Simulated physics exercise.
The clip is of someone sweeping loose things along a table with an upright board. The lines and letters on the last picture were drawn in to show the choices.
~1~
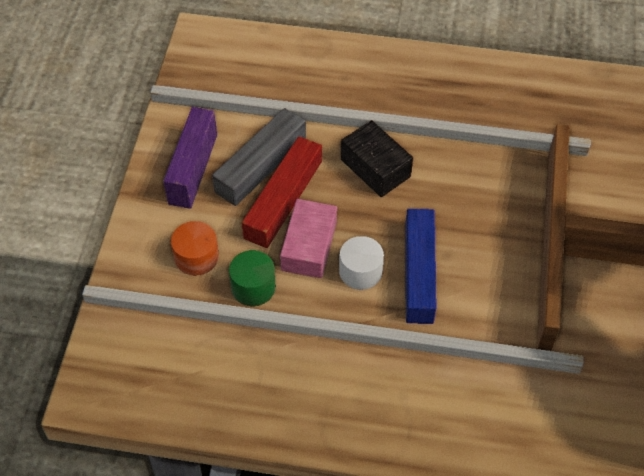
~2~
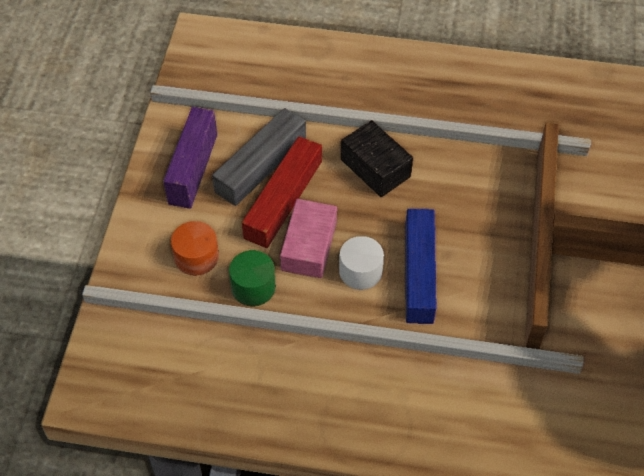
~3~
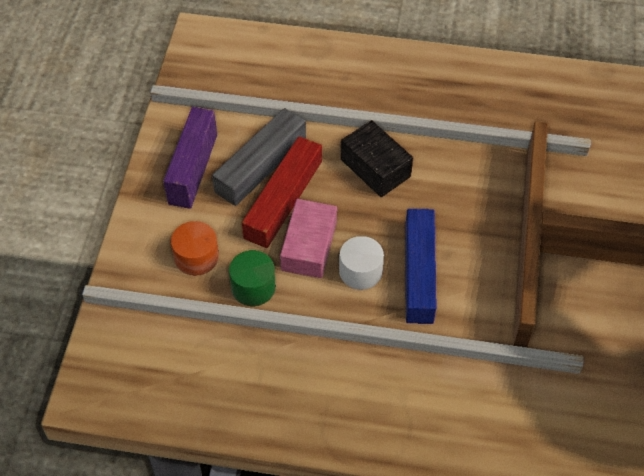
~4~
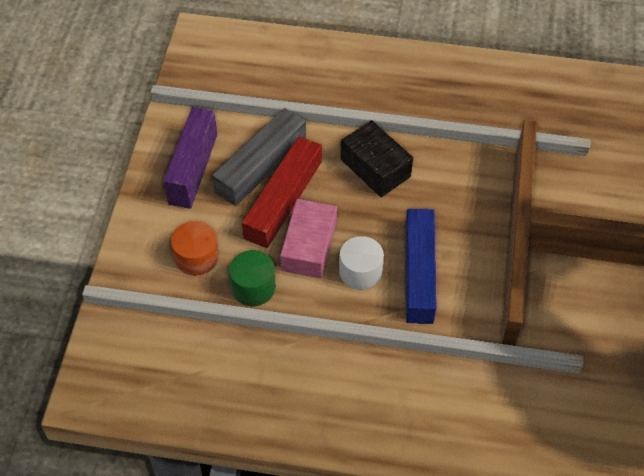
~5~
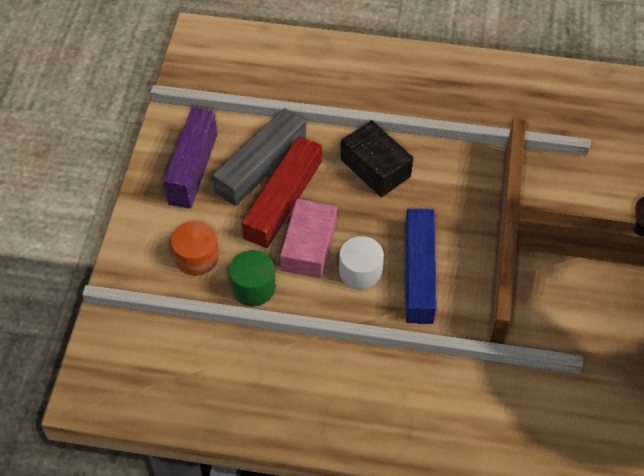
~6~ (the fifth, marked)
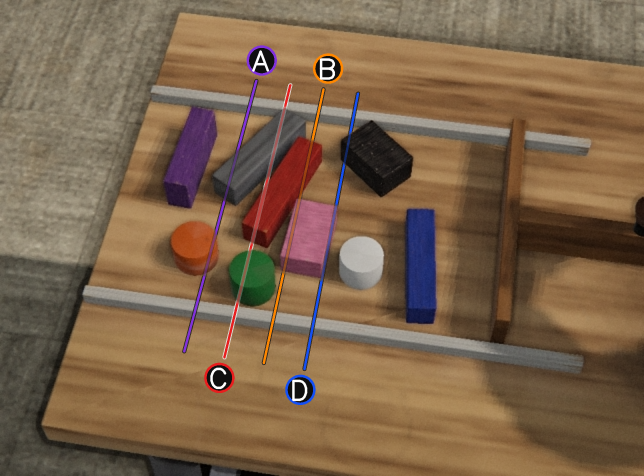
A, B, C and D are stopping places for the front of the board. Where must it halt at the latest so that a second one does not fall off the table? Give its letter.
A.
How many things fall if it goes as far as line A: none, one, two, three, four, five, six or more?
In all, one.
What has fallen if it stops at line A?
The purple bar goes over.
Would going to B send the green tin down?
No.
On the marked copy, A at (223, 205); B at (296, 214); C at (260, 210); D at (334, 219).
Taking A. A third of the way, board (408, 199); black block (370, 157); white tin (341, 262).
Two thirds of the way, board (305, 186); purple bar (172, 150); orange tin (190, 251).
When it is over, board (226, 176); purple bar over the edge; grey stick (150, 134); one fallen.
As for the rest, B is within the limit but short; C is within the limit but short; D is within the limit but short.
